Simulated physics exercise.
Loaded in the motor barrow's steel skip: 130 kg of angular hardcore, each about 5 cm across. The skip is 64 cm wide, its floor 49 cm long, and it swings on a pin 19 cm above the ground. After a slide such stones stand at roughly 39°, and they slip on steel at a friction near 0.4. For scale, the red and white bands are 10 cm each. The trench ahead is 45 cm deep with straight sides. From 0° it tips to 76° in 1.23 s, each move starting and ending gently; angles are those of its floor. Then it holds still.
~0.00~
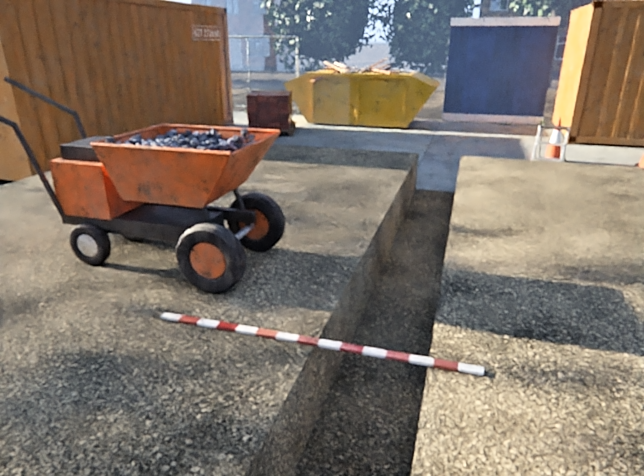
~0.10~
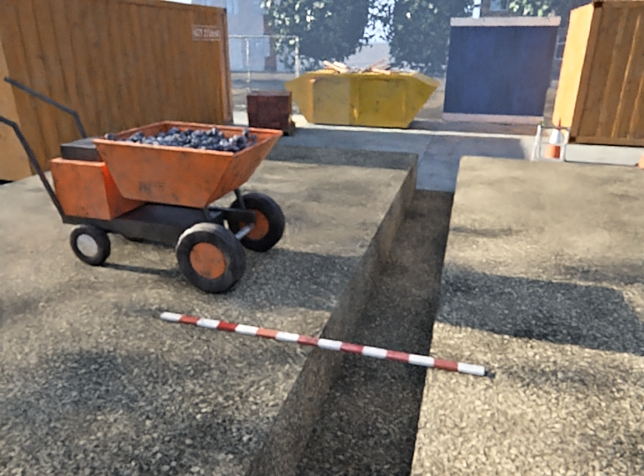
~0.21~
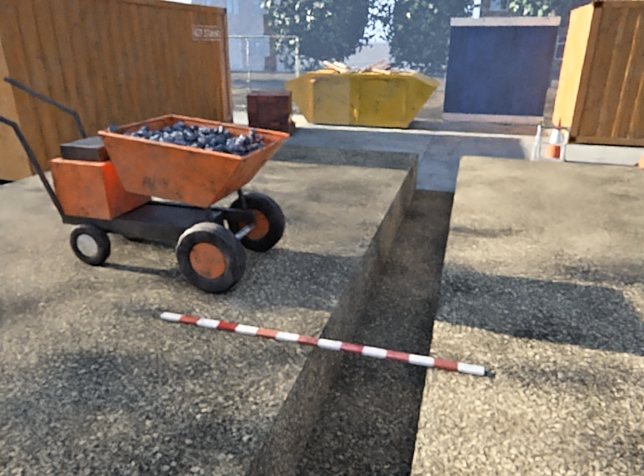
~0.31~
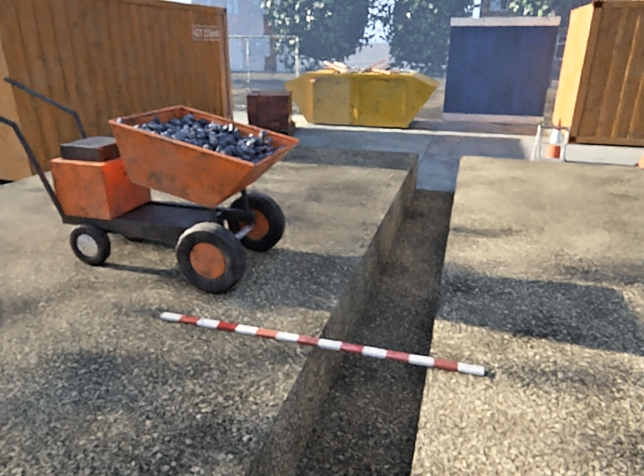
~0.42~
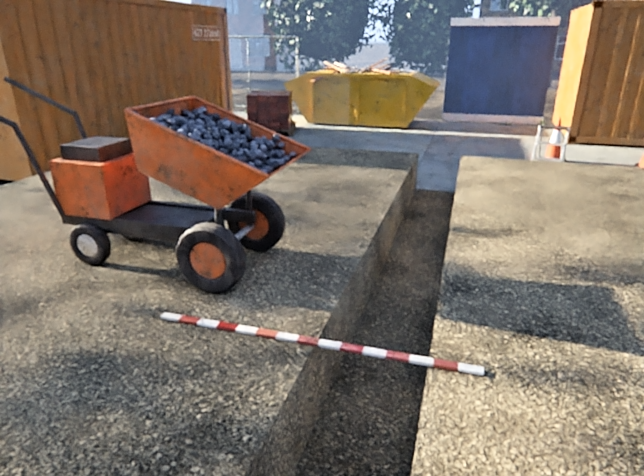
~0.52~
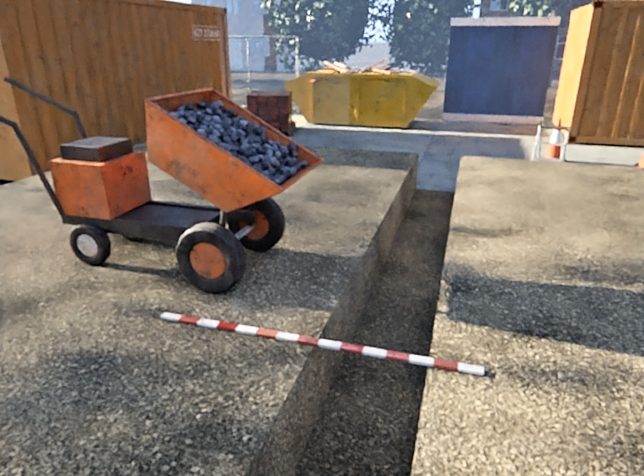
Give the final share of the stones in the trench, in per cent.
Close to 99 in a hundred.
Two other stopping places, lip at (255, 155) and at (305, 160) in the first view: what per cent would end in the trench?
Near 100 per cent from the first place, 85 from the second.
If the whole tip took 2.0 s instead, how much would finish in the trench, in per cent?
Then about 100 per cent.
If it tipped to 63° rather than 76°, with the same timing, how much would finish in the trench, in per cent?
In that case some 40 per cent.
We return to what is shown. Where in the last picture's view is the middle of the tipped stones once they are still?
Their middle is at about (384, 346).
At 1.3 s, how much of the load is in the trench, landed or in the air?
Some 35 per cent.
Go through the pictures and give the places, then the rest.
In the first frame, lip at (230, 154), floor tilted 0°, highest stones at (212, 138).
In the second frame, the skip is at 2°, its lip at (233, 155); the top of the load is at (196, 136); the stones move at 0.2 m/s on average.
In the third frame, lip at (242, 159), floor tilted 6°, highest stones at (189, 130); the stones move at 0.5 m/s on average.
In the fourth frame, the skip is at 12°, its lip at (254, 166); the top of the load is at (183, 123); the stones move at 0.6 m/s on average.
In the fifth frame, the skip is at 20°, its lip at (268, 177); the top of the load is at (192, 114); the stones move at 0.8 m/s on average.
In the sixth frame, lip at (283, 191), floor tilted 29°, highest stones at (208, 108); the stones move at 0.8 m/s on average.
After 0.9 s the floor is at 64°; 100 % in the skip; the foremost stones are at (337, 235).
After 1.3 s the floor is at 76°; 64 % in the skip, 2 % short of the trench, 34 % in the trench; the foremost stones are at (424, 370).
After 1.7 s the floor is at 76°; 36 % in the skip, 3 % short of the trench, 62 % in the trench; the foremost stones are at (431, 340).
After 3.6 s the floor is at 76°; 0 % in the skip, 1 % short of the trench, 99 % in the trench; the foremost stones are at (430, 350).
